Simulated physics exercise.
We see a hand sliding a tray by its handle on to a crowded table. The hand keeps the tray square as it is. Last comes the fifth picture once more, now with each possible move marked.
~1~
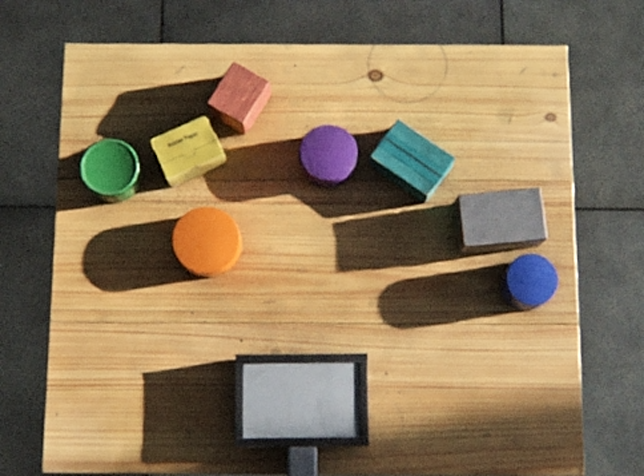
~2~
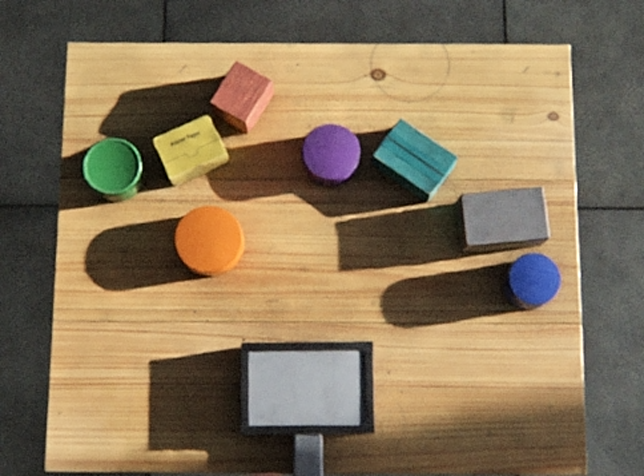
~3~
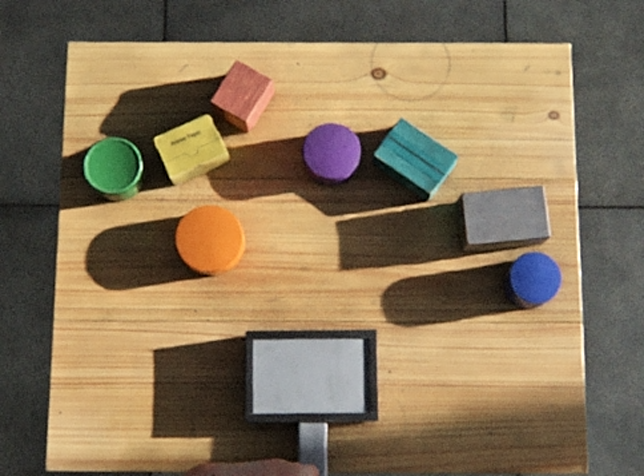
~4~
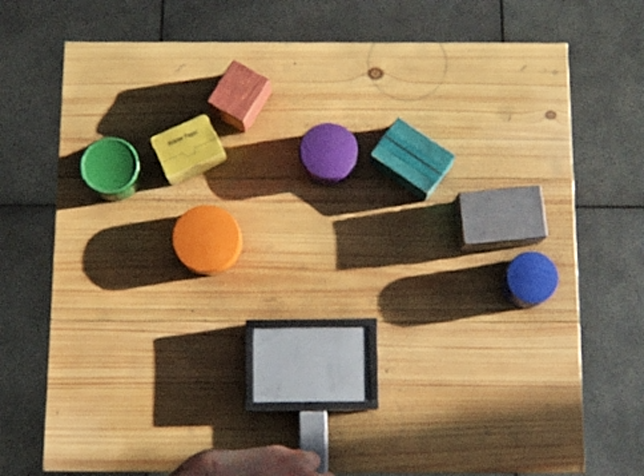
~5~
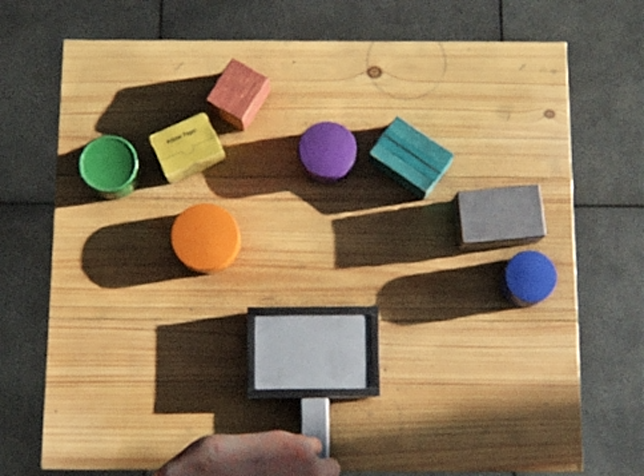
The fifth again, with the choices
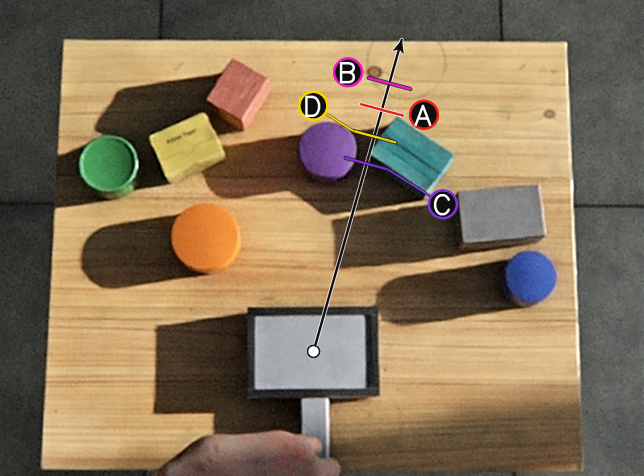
A hand sliding a grey, black-framed tray slowly up a wooden table by its handle, below scattered colourful blocks and round containers.
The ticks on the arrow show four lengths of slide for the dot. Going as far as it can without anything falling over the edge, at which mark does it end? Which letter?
All is well up to A.
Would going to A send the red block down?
No.
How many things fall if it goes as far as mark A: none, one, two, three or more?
In all, none.
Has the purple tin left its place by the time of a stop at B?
Yes.
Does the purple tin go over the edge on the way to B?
Yes.
On the marked copy, A at (382, 110); B at (389, 83); C at (367, 164); D at (374, 137); the arrow from (314, 351) to (402, 40); the white dot at (314, 351).
With A. Early on, tray (338, 264); blue tin (528, 279); green jar (111, 168).
Further on, tray (363, 178); purple tin (330, 109); turquoise box (416, 112).
At the end, tray (381, 114); purple tin (334, 46); turquoise box (431, 50); nothing has fallen.
As for the rest, B drops the purple tin and turquoise box; C is safe but short; D is safe but short.
